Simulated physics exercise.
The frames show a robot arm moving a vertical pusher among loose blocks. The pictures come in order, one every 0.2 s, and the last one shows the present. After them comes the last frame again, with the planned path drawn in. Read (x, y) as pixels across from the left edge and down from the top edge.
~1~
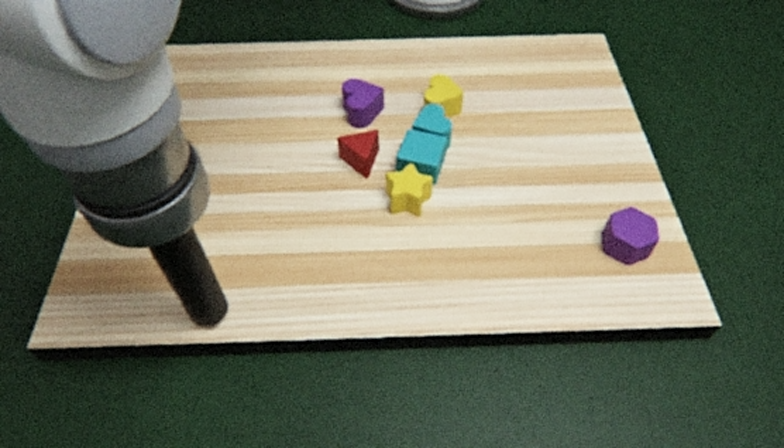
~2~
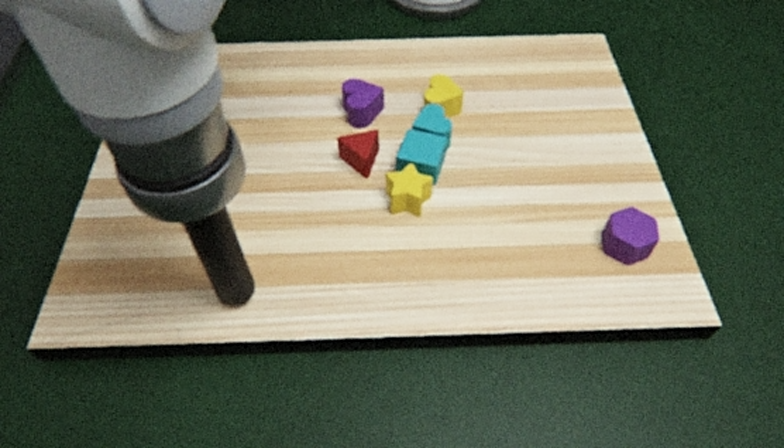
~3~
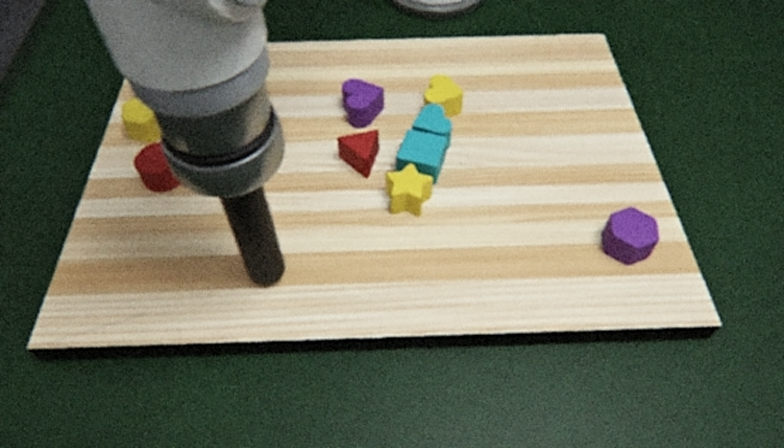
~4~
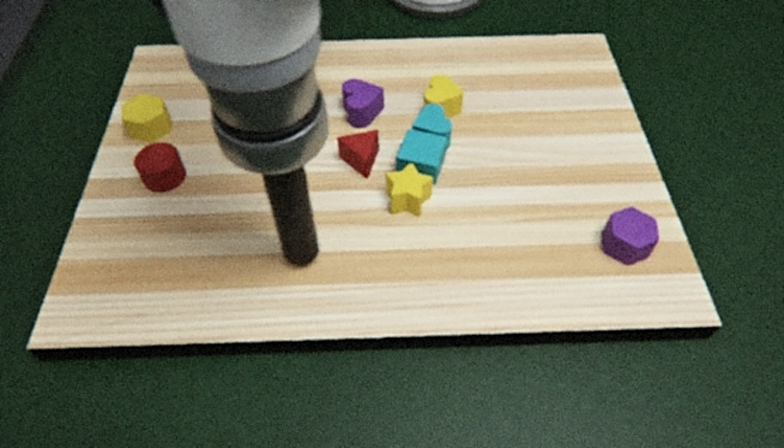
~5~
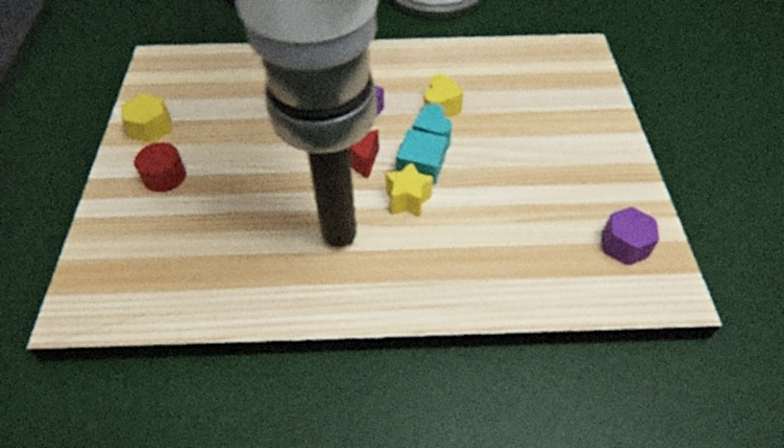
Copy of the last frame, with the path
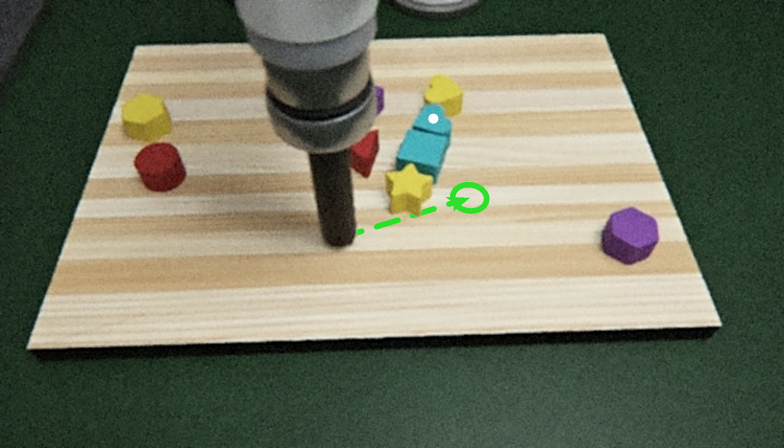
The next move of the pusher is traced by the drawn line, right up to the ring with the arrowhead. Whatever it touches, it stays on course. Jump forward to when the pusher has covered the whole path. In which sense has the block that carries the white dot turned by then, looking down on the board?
From the top, the block rotates counterclockwise.
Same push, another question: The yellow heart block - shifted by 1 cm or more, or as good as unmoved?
Once the path is done, it is somewhere new.
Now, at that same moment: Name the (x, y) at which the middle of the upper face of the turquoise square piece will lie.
It is at (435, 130).
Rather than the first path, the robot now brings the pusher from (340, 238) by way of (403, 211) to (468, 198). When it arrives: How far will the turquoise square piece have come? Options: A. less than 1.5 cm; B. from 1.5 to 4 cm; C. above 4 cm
Correct choice: B.
The drawn path runs in a line from (340, 238) to (470, 198); the dot is on the turquoise heart block.
What follows on the original path. One third of the way, pusher at (385, 219); yellow star at (411, 179).
Two thirds of the way, pusher at (429, 205); yellow star at (440, 162), turned 40° anticlockwise; turquoise square piece at (431, 132); turquoise heart block at (432, 107), turned 15° anticlockwise; yellow heart block at (441, 82), turned 25° clockwise.
At the end, pusher at (471, 192); red triangular piece not moved; yellow star at (466, 153), turned 85° anticlockwise; turquoise square piece at (434, 129), turned 25° anticlockwise; turquoise heart block at (429, 103), turned 25° anticlockwise; yellow heart block at (439, 80), turned 40° clockwise.
